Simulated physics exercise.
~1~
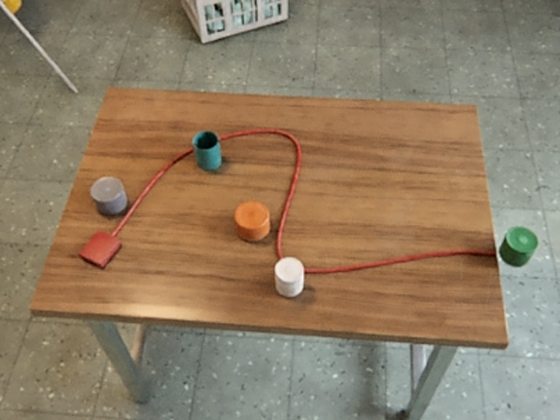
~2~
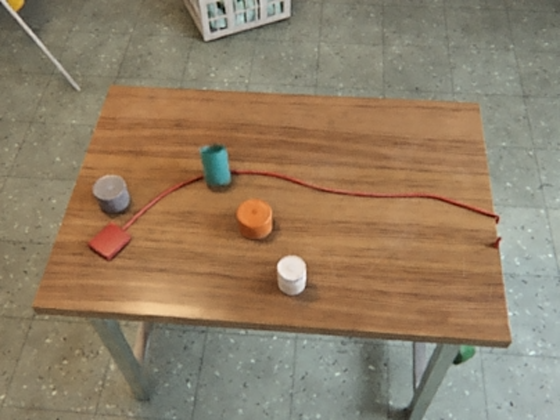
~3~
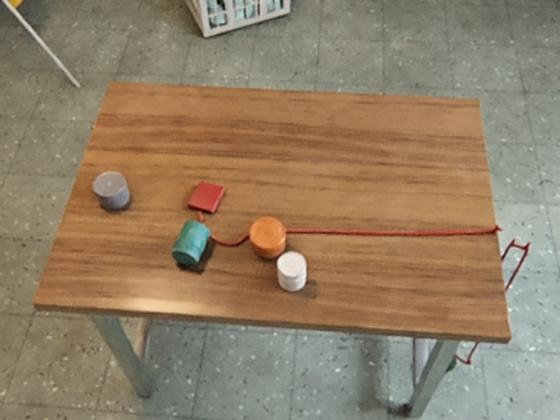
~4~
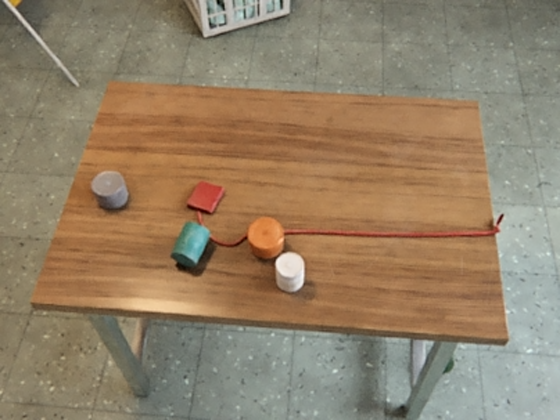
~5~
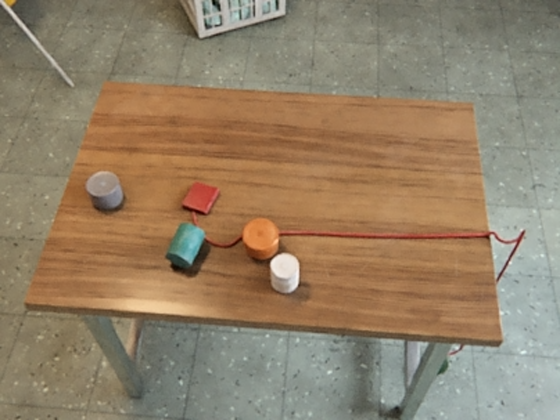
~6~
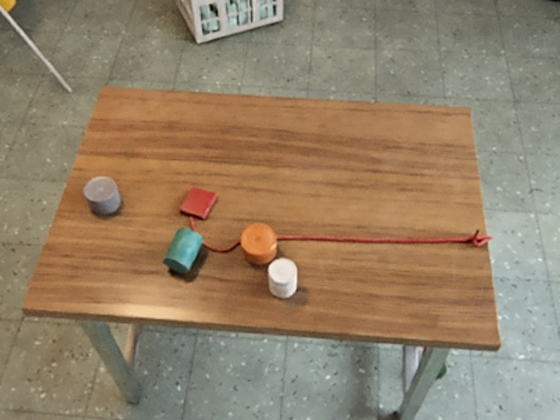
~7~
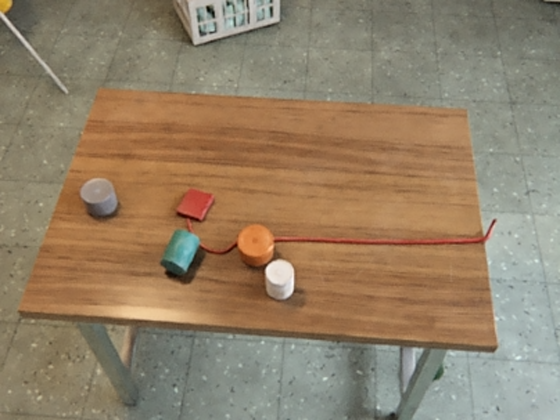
Wooden table with a green cylinder dropping off its right edge, its red cord dragging a red block and toppling a teal cup.
